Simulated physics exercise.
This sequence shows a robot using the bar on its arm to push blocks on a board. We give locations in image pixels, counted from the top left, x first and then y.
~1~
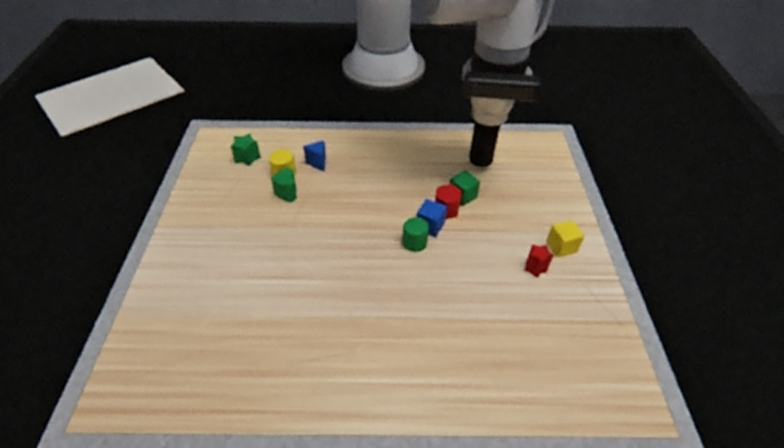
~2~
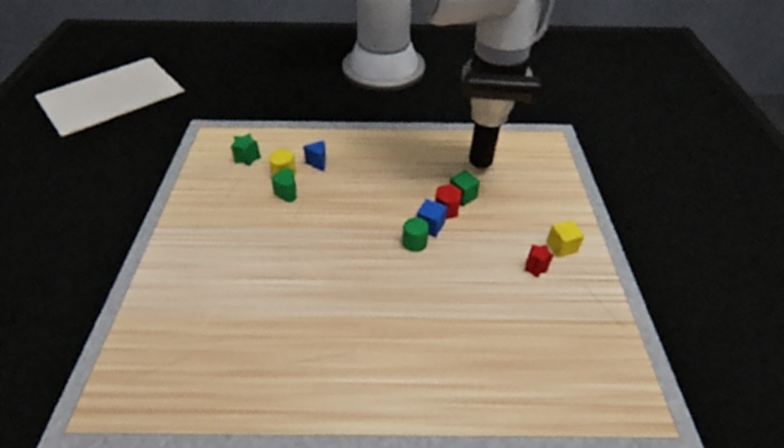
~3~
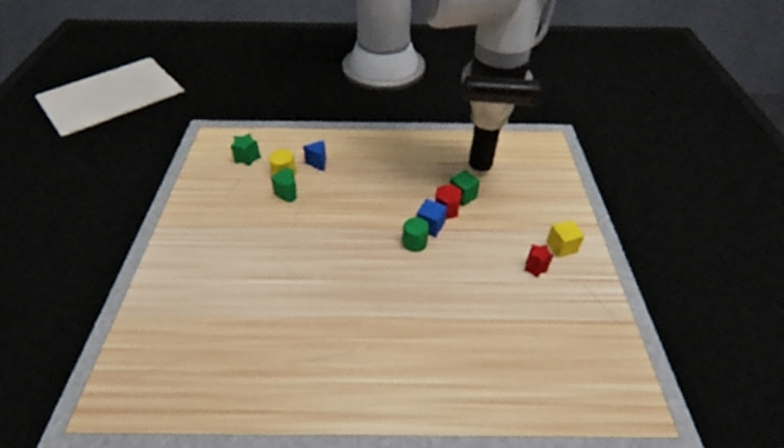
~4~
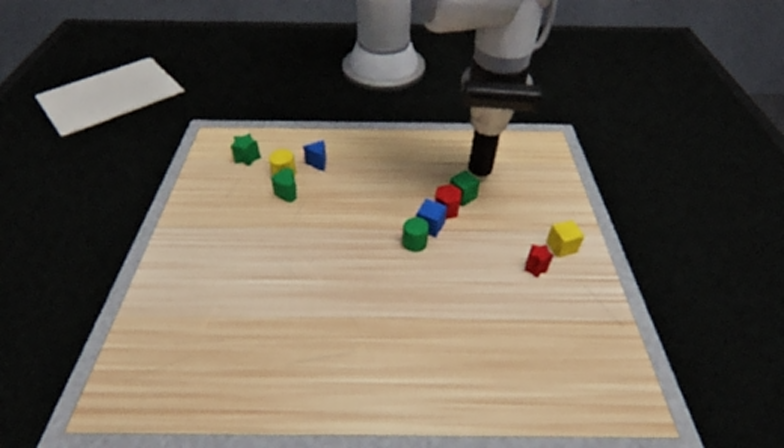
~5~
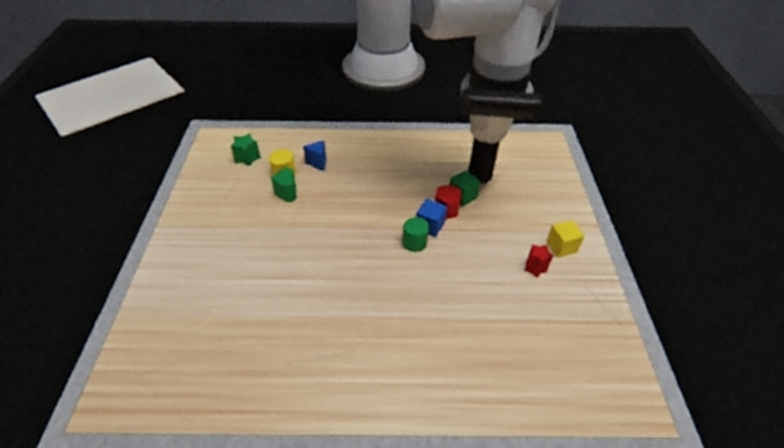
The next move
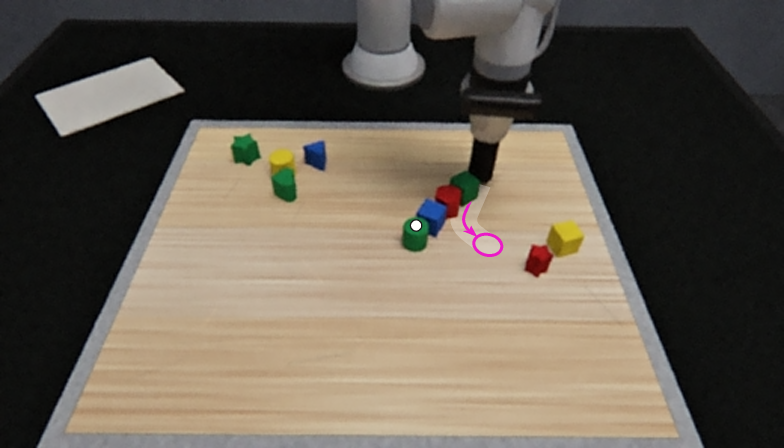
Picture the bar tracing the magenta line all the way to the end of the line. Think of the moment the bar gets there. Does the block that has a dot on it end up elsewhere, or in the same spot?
At the end, its place is different.
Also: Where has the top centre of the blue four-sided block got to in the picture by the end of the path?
If I read the scene right, the answer is (399, 230).
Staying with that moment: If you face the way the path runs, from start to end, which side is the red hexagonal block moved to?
Toward the right.
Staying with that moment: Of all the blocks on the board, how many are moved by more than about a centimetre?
Three or more blocks.
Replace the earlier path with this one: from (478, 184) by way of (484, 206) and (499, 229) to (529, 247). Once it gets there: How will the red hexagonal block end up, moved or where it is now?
At the end of the path, the red hexagonal block has moved off its old spot.
Drawn move, from (478, 184) over (469, 203) and (465, 225) to (488, 245); the dot is on the green circle.
The first path, step by step. One third of the way, bar at (471, 196); green circle at (402, 234); blue four-sided block at (418, 219), turned 25° clockwise; red hexagonal block at (437, 208), turned 15° clockwise; green four-sided block at (455, 197).
Two thirds of the way, bar at (466, 217); green circle at (379, 244); blue four-sided block at (399, 230), turned 40° clockwise; red hexagonal block at (423, 222), turned 30° clockwise; green four-sided block at (446, 216), turned 20° clockwise.
At the end, bar at (490, 237); green circle at (378, 244); blue four-sided block at (399, 230), turned 40° clockwise; red hexagonal block at (423, 223), turned 30° clockwise; green four-sided block at (446, 216), turned 20° clockwise.
